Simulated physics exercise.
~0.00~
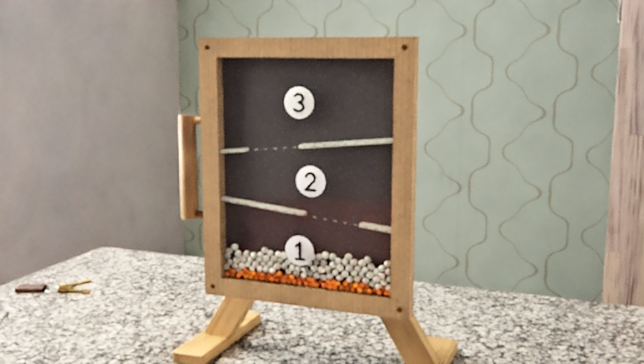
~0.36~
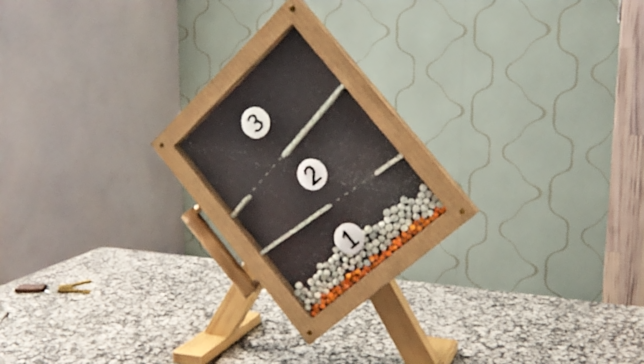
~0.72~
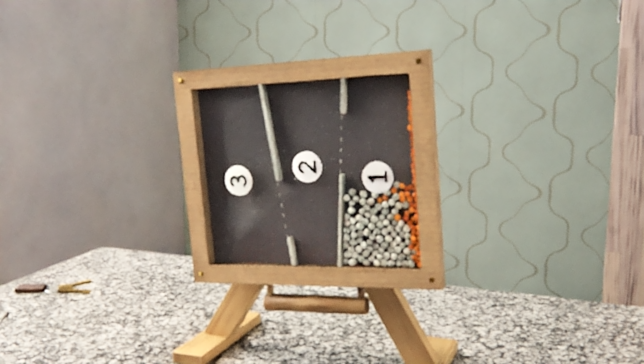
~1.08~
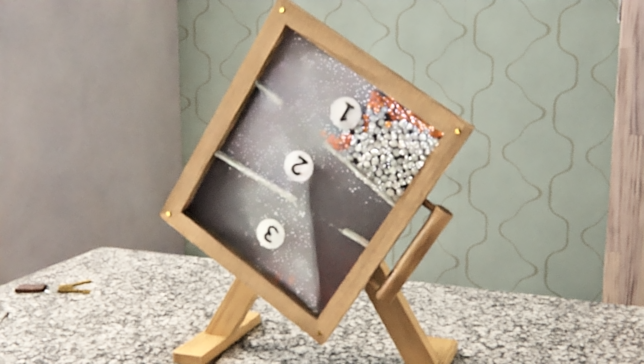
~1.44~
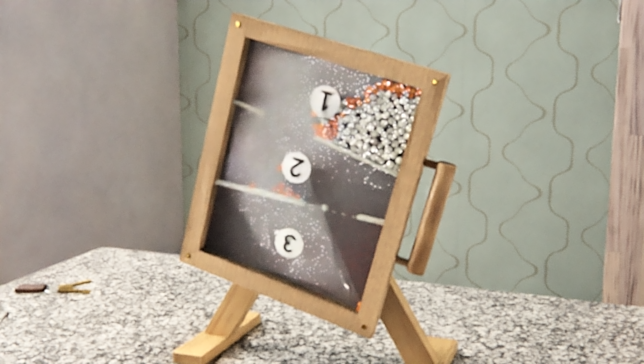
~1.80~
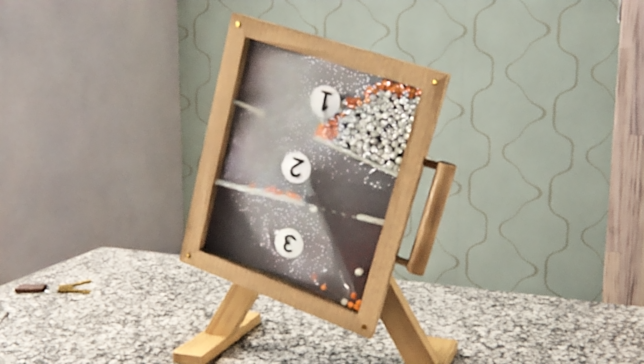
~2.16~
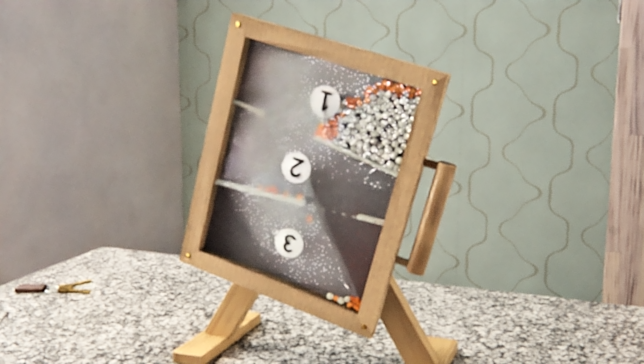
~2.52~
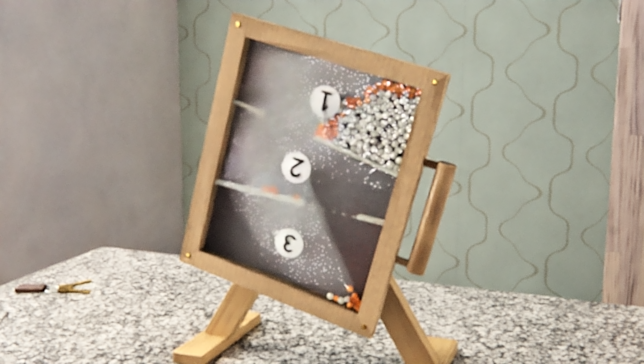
On a speckled stone counter before a grey wall and green patterned panels, a fixed camera faces a wood-framed display case on wooden legs. Its dark inside holds three numbered chambers divided by thin pale lines, with white pills and smaller orange ones heaped along the bottom. The case turns anticlockwise onto its side, its handle swinging underneath, and the pills gather at the lower right. It turns on until nearly upside down, then stops. A few orange and white pills reach the lowest corner, while most of both colours stay packed in the first chamber, now at the top.
